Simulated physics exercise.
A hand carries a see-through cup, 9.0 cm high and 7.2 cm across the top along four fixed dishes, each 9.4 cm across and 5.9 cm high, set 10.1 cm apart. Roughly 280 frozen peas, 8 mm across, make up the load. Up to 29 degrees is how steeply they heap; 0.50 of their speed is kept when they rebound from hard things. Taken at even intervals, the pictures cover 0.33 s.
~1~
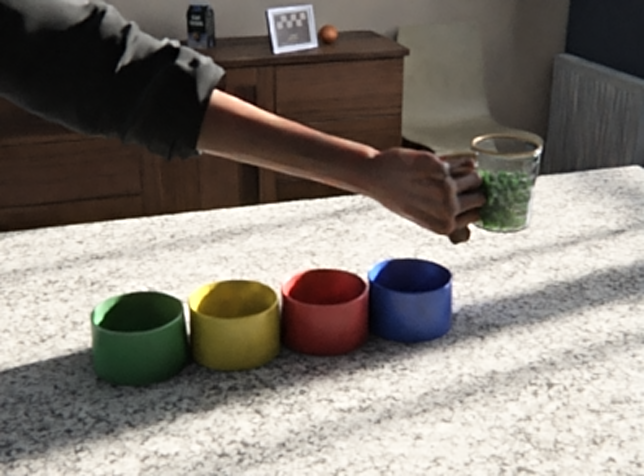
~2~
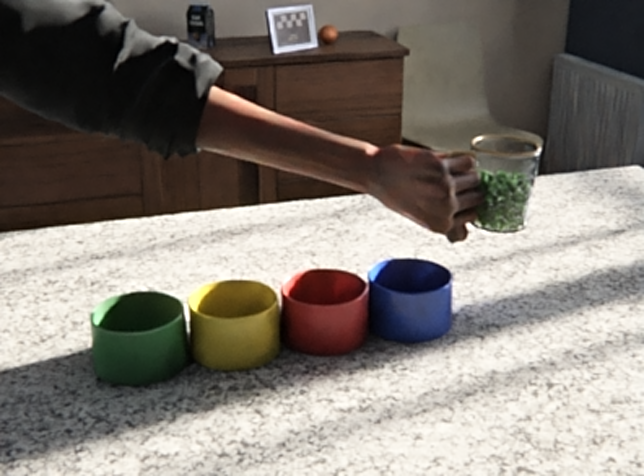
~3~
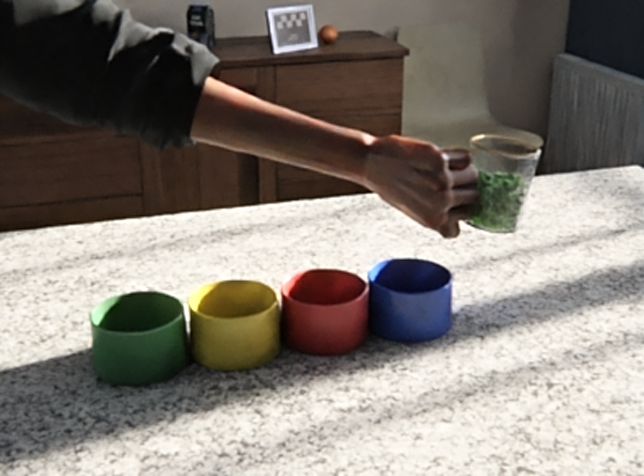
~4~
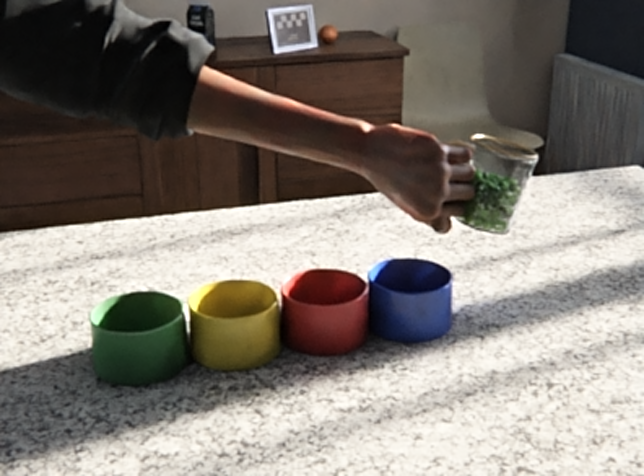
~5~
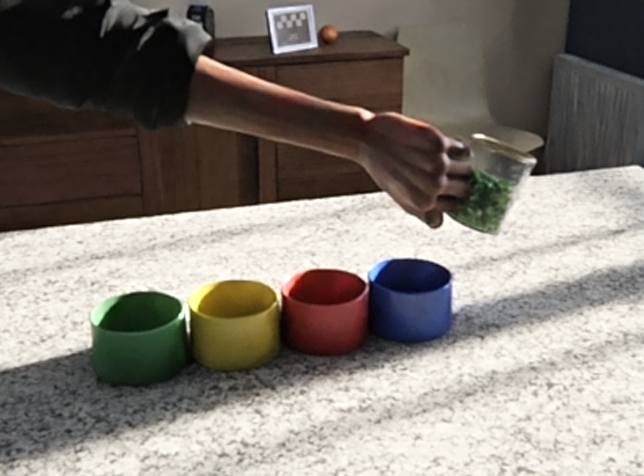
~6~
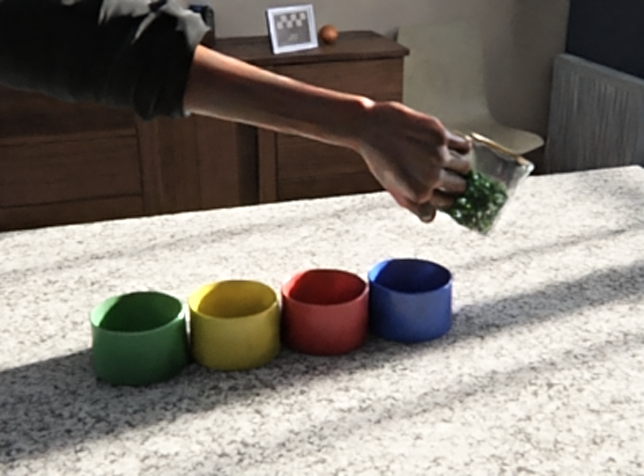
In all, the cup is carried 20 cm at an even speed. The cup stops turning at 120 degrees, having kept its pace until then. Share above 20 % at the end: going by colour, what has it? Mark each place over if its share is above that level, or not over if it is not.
Red dish: Not over, blue dish: Over, green dish: Not over, yellow dish: Not over, counter: Over.
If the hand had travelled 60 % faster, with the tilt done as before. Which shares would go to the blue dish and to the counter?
Blue: 90; counter: 10.
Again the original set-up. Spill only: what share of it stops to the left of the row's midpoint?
Roughly 0 per cent of them.
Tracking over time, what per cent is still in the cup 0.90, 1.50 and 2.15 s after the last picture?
Close to 70, 0 and 0 per cent respectively.
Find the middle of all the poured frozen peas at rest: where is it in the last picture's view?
Close to pixel (458, 311).
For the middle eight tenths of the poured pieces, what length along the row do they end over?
19 centimetres.
Then, 0.90 s after the last picture, tilt 118 degrees; cup holds 70 %, blue 5 %.
Then, 1.50 s after the last picture, tilt 120 degrees; cup holds 0 %, blue 40 %.
Then, 2.15 s after the last picture, tilt 120 degrees; cup holds 0 %, blue 40 %.
In the end, red 0 %, blue 40 %, green 0 %, yellow 0 %, counter 60 %.
